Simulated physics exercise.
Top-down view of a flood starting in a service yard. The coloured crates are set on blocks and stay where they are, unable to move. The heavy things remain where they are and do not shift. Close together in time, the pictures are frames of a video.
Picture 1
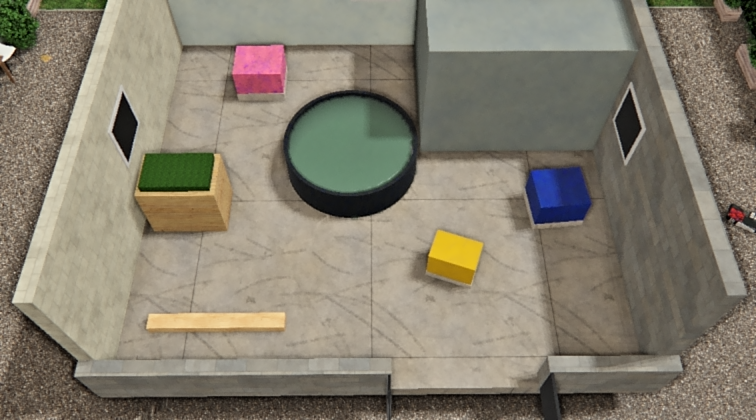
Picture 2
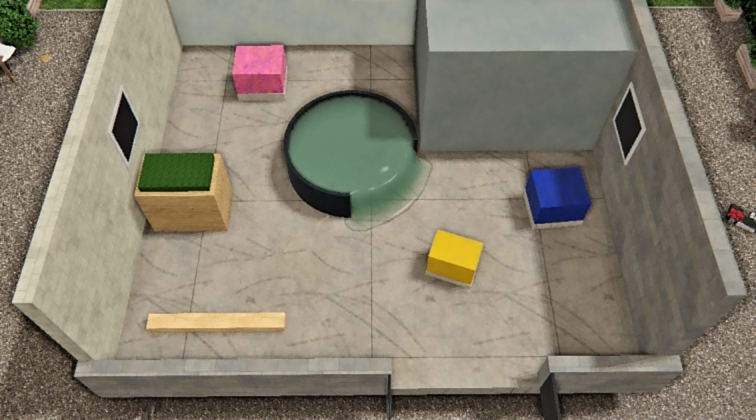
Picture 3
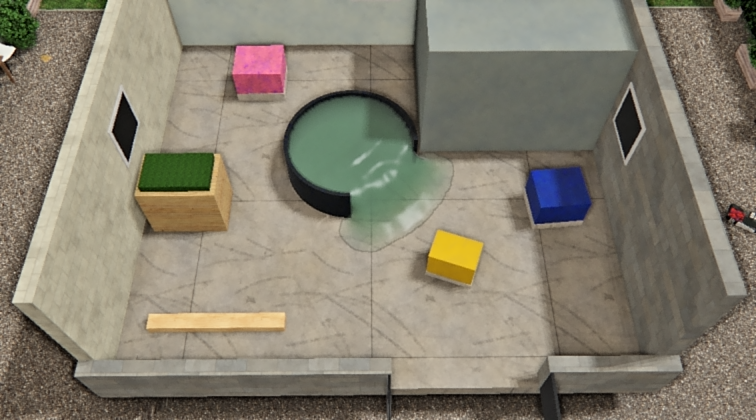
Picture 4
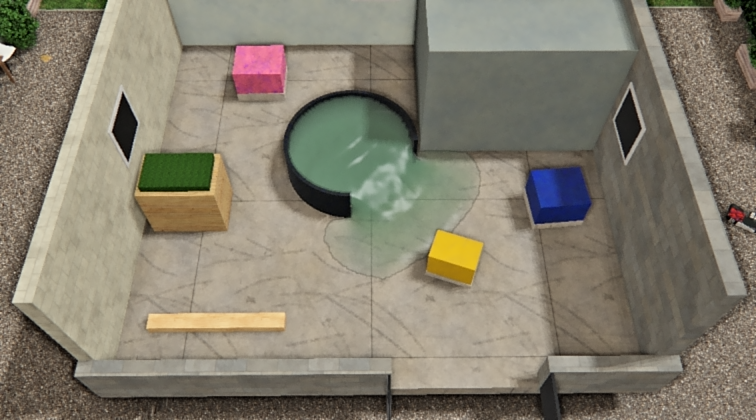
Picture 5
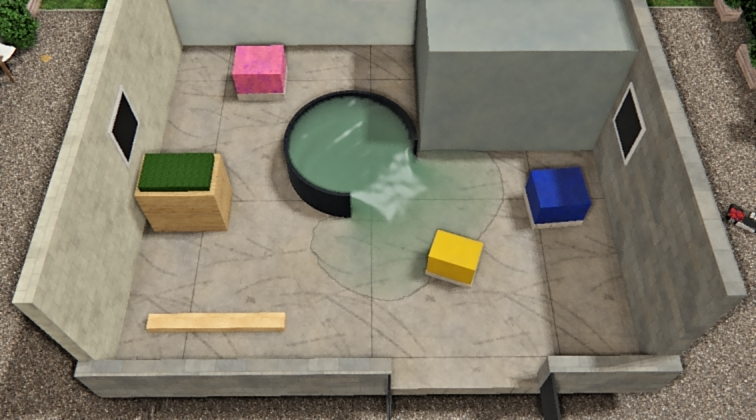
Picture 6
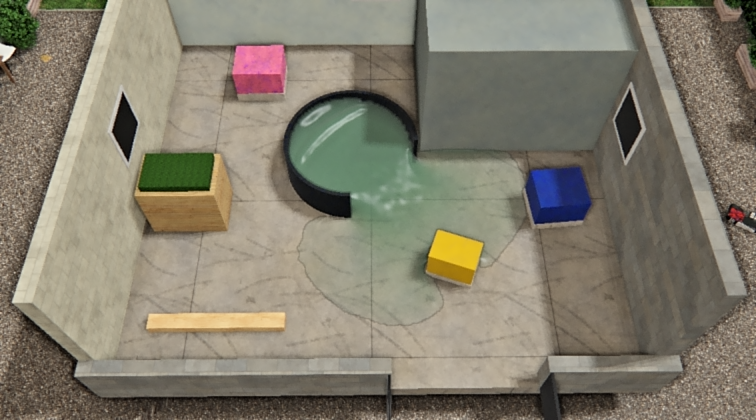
A walled concrete service yard is seen from high above, looking down at a fixed angle. A round black-rimmed pool of green water sits near the centre, with a grey block behind it, a pink box at upper left, a grass-topped wooden box and plank at left, and yellow and blue boxes at right. The pool's lower-right side opens and water pours out, foaming and spreading across the floor around the yellow box.
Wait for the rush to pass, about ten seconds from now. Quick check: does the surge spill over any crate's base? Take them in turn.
Result: Blue crate wet, yellow crate wet, pink crate dry.
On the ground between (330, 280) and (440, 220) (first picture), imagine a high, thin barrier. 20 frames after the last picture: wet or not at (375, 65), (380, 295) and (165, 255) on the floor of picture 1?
The first point comes out unwetted, the next unwetted, the last inundated.
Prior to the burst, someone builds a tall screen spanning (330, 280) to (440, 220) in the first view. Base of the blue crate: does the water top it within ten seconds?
As I see it, the blue one gets reached.
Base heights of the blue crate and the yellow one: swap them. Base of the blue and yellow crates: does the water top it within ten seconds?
So blue gets reached, and yellow gets reached.
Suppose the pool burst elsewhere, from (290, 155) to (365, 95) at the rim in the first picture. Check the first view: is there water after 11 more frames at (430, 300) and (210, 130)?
Going through them in turn, the first is untouched by it and the second is drenched.
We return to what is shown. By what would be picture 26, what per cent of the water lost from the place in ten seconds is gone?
Near 40 in a hundred.
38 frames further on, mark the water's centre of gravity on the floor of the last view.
The balance point is around (439, 254).
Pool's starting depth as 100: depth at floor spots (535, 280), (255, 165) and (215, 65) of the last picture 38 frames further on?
In order: 16, 0, 0 %.
A moment on, water covers 30 % of the floor; the blue crate water round its plinth, the yellow crate water round its plinth, the pink crate not reached.
Next, water covers 40 % of the floor; the blue crate water round its plinth, the yellow crate water round its plinth, the pink crate not reached.
Then, water covers 45 % of the floor; the blue crate water round its plinth, the yellow crate water round its plinth, the pink crate not reached.
Later, water covers 55 % of the floor; the blue crate water round its plinth, the yellow crate water round its plinth, the pink crate not reached.
In the end, water covers 75 % of the floor; the blue crate was topped, the yellow crate was topped, the pink crate stayed above the water.
